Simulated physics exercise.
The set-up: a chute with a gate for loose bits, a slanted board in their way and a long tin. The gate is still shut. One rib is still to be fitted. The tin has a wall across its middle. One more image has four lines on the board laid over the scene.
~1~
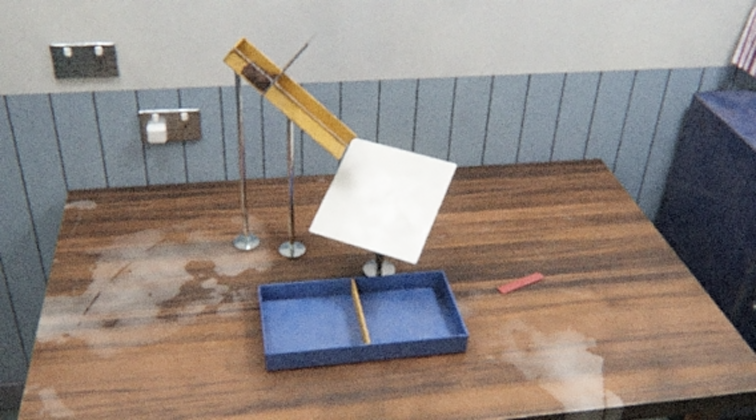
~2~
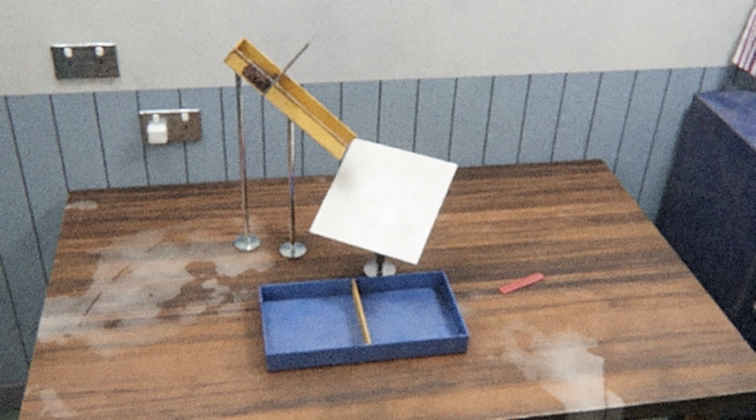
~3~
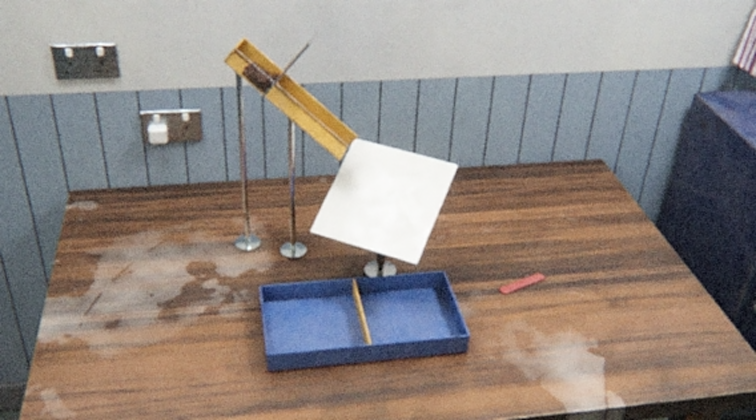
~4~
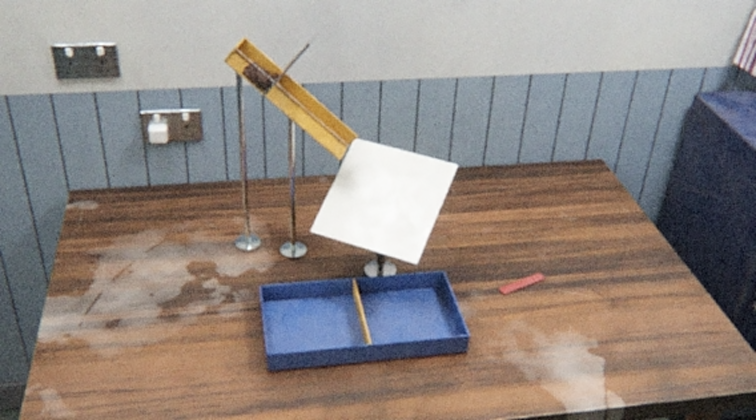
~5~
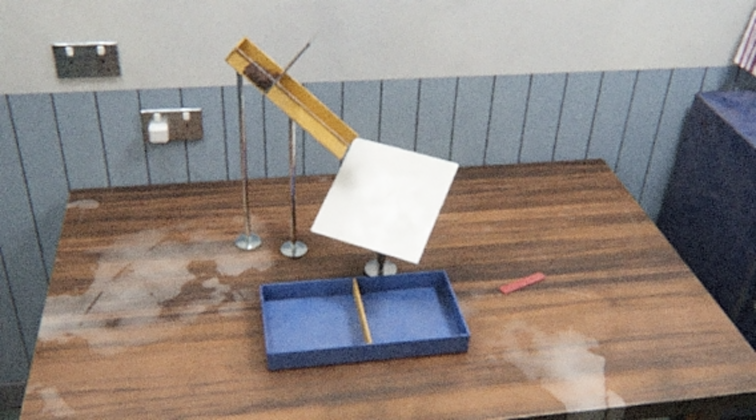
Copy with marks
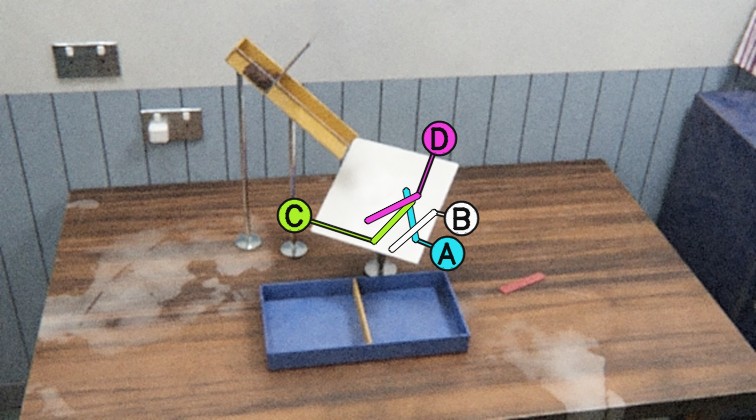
A yellow chute holding small dark bits behind a gate, standing motionless above a tilted white board and a divided blue tin.
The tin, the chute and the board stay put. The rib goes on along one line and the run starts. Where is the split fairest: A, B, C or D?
Line B does it best.
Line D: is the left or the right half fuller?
More lands on the left.
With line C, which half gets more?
The left half.
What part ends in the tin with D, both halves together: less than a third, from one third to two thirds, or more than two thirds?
More than two thirds.
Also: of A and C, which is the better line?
It is A.
On the marked copy, line A from (406, 190) to (415, 239); line B from (434, 212) to (392, 249); line C from (411, 201) to (373, 241); line D from (417, 195) to (367, 220).
If A is chosen, of what is caught, about a quarter in the left half, most in the right.
If B is chosen, of what is caught, about two thirds in the left half, about a third in the right.
If C is chosen, of what is caught, nearly all in the left half, a small part in the right.
If D is chosen, of what is caught, nearly all in the left half, a small part in the right.
